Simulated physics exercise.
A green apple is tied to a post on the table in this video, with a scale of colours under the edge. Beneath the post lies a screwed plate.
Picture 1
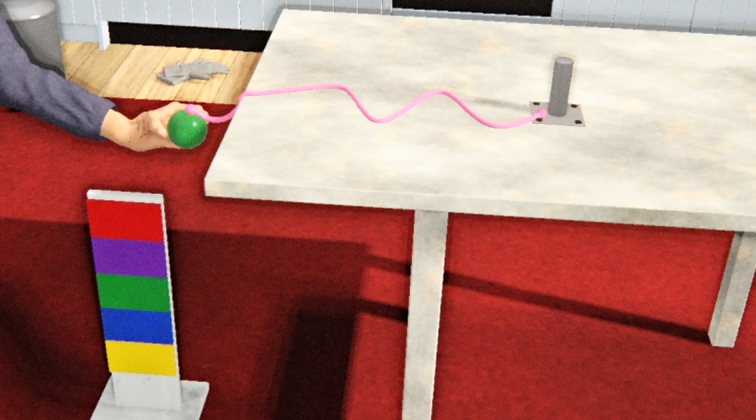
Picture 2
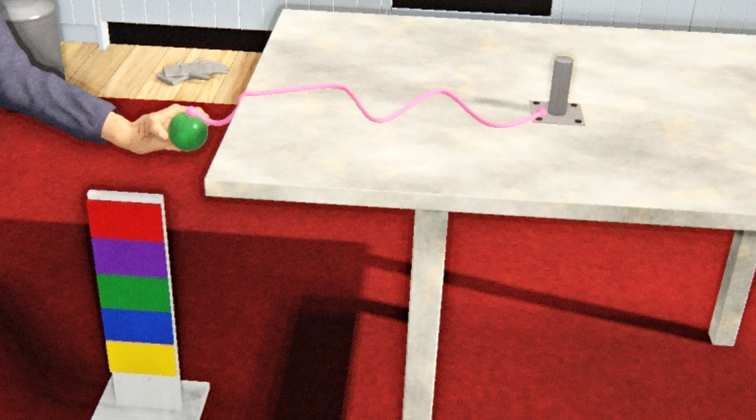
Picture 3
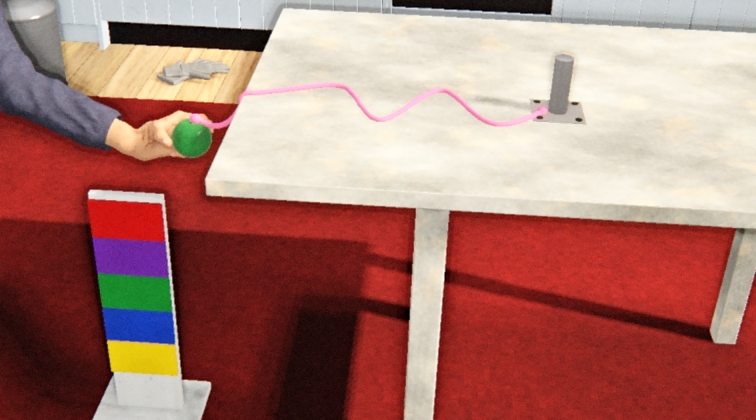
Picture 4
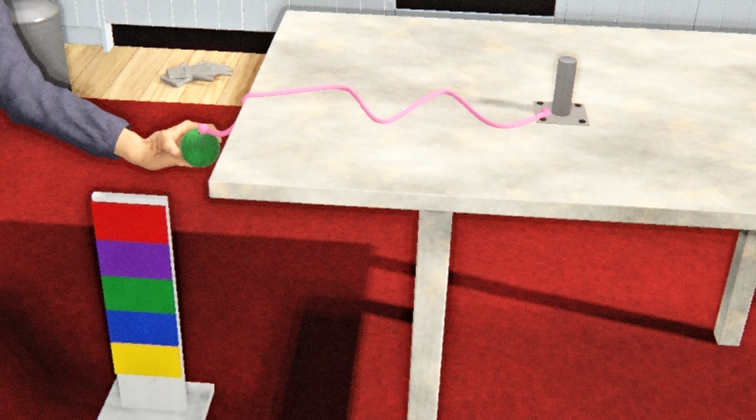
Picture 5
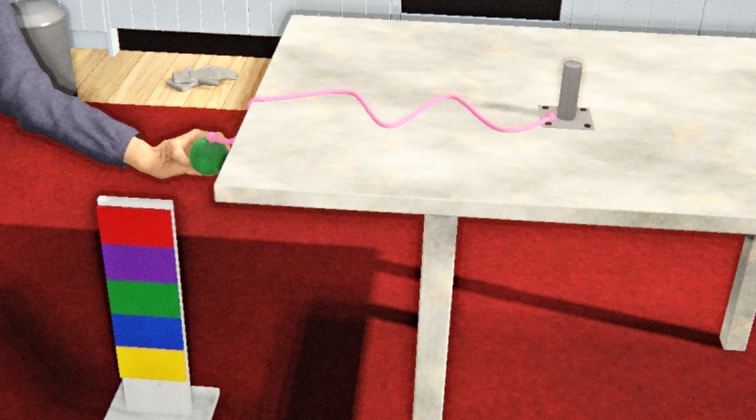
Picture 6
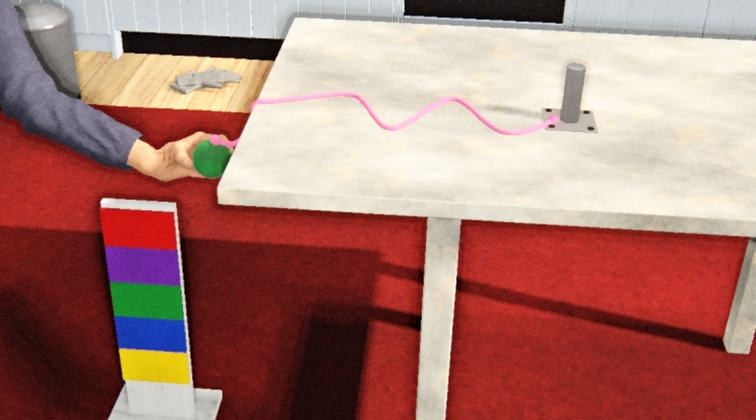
The clip shows a hand holding a green ball tied by a wavy pink cord to a post on a table, beside a coloured scale, then moving it slightly down and right toward the table's edge.
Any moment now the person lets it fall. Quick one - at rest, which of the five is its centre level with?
At green.
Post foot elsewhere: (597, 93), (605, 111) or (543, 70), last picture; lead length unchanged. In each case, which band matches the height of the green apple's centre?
Going case by case, it's purple, purple and finally green.
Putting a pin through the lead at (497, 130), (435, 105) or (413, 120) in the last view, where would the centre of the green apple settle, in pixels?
In order of the tries: About (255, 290), then (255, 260), then (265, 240).
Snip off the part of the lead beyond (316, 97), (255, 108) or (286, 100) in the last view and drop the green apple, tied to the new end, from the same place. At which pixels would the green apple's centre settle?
I'd put it around (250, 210) for the first cut, (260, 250) for the second and (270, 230) for the third.
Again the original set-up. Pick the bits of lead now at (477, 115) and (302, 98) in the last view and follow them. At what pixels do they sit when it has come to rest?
Around (441, 113), then around (260, 193).
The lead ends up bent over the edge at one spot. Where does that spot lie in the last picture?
You'll find it somewhere around (371, 113).
Early on, apple near (293, 292); level with green.
Midway, apple near (248, 302); level with green.
Finally, apple near (261, 304); level with green. Its middle rests at the green band.
